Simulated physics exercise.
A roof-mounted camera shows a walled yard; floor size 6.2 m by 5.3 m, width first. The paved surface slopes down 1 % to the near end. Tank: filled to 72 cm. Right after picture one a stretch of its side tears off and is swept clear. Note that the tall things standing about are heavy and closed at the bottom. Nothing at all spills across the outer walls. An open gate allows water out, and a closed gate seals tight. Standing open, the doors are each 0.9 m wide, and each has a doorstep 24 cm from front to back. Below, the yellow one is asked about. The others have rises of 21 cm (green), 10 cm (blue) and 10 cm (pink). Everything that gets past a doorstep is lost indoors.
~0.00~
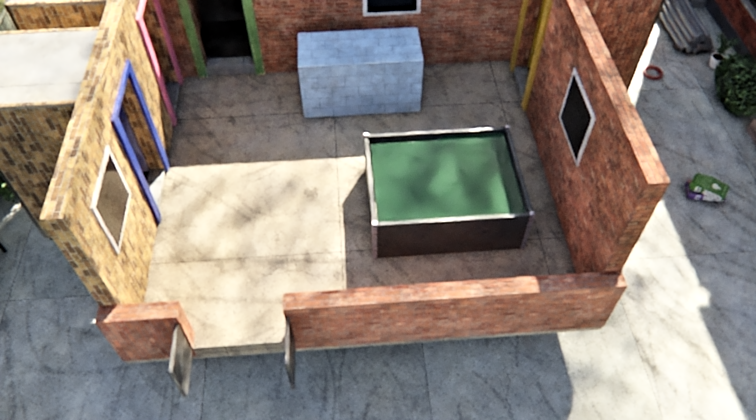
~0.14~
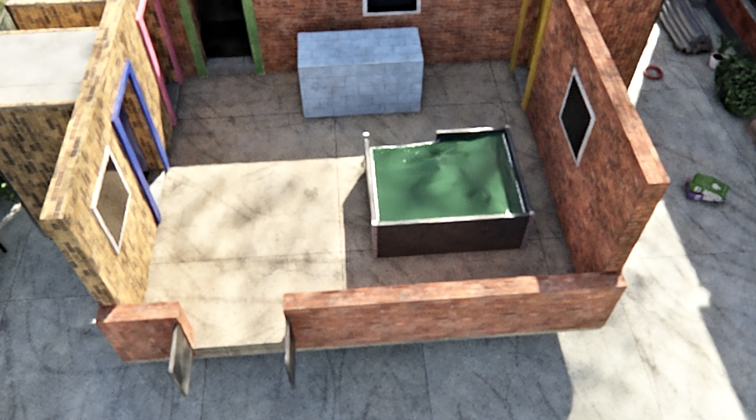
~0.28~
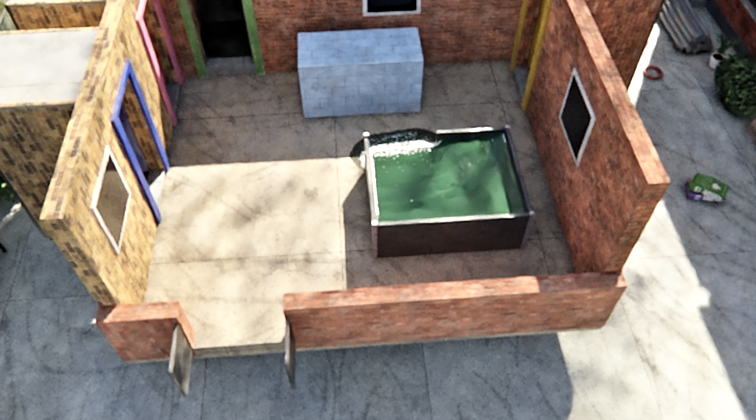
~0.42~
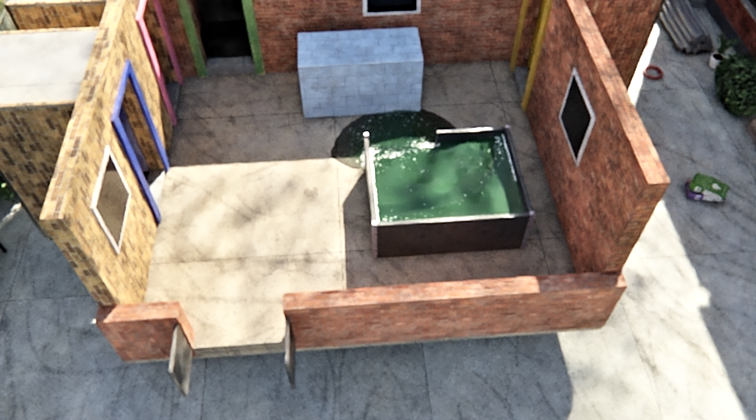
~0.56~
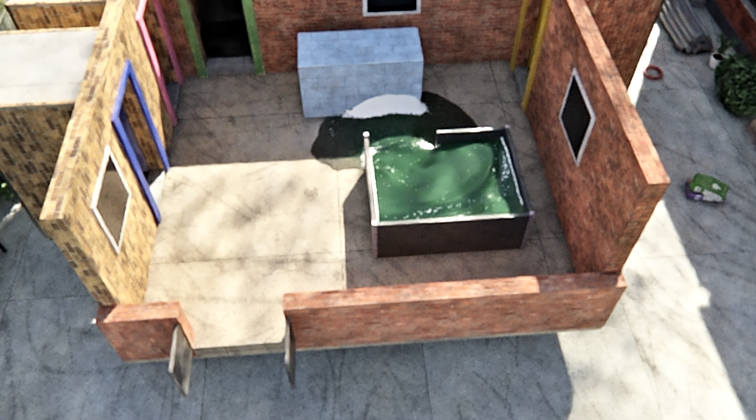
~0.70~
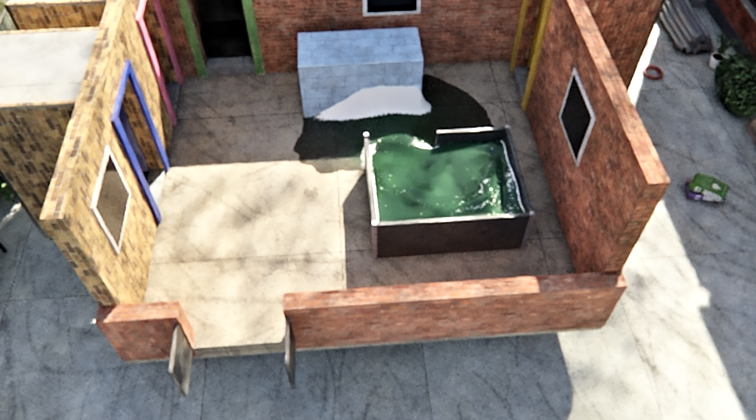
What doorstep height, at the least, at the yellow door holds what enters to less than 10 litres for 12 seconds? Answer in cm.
A height of roughly 20 cm.
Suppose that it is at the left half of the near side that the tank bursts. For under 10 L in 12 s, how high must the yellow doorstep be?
It needs to be about 10.0 cm high.
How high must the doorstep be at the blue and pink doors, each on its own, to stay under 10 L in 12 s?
Roughly 16 cm for the blue door and roughly 14.0 cm for the pink door.
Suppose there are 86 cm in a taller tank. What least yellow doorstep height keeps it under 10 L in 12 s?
Roughly 25 cm high.
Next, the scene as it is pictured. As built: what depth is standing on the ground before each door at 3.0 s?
Door by door, in centimetres - green 5, yellow 20, blue 18, pink 14.
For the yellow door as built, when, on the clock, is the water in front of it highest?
2.4 s.
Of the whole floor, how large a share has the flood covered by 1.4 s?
Around 25 per cent of the free floor.
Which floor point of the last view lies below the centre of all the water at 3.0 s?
Around (391, 163).
After 1.4 s water covers 25 % of the floor, deepest (50 cm) near (391, 116); 3 cm at the yellow door, 0 litres in over its 13 cm doorstep.
After 3.0 s water covers 60 % of the floor, deepest (28 cm) near (392, 123); 20 cm at the yellow door, 46 litres in over its 13 cm doorstep.
After 12.0 s water covers 100 % of the floor, deepest (13 cm) near (140, 335); 5 cm at the yellow door, 71 litres in over its 13 cm doorstep.
At the yellow door as built, the water arrived by 1.3 s and peaked near 24 cm at 2.4 s.
With a doorstep of 16.5 cm, 32 litres would have come in within the 12 s; with 22.5 cm, 4 litres. So under 10 litres takes about 20 cm.
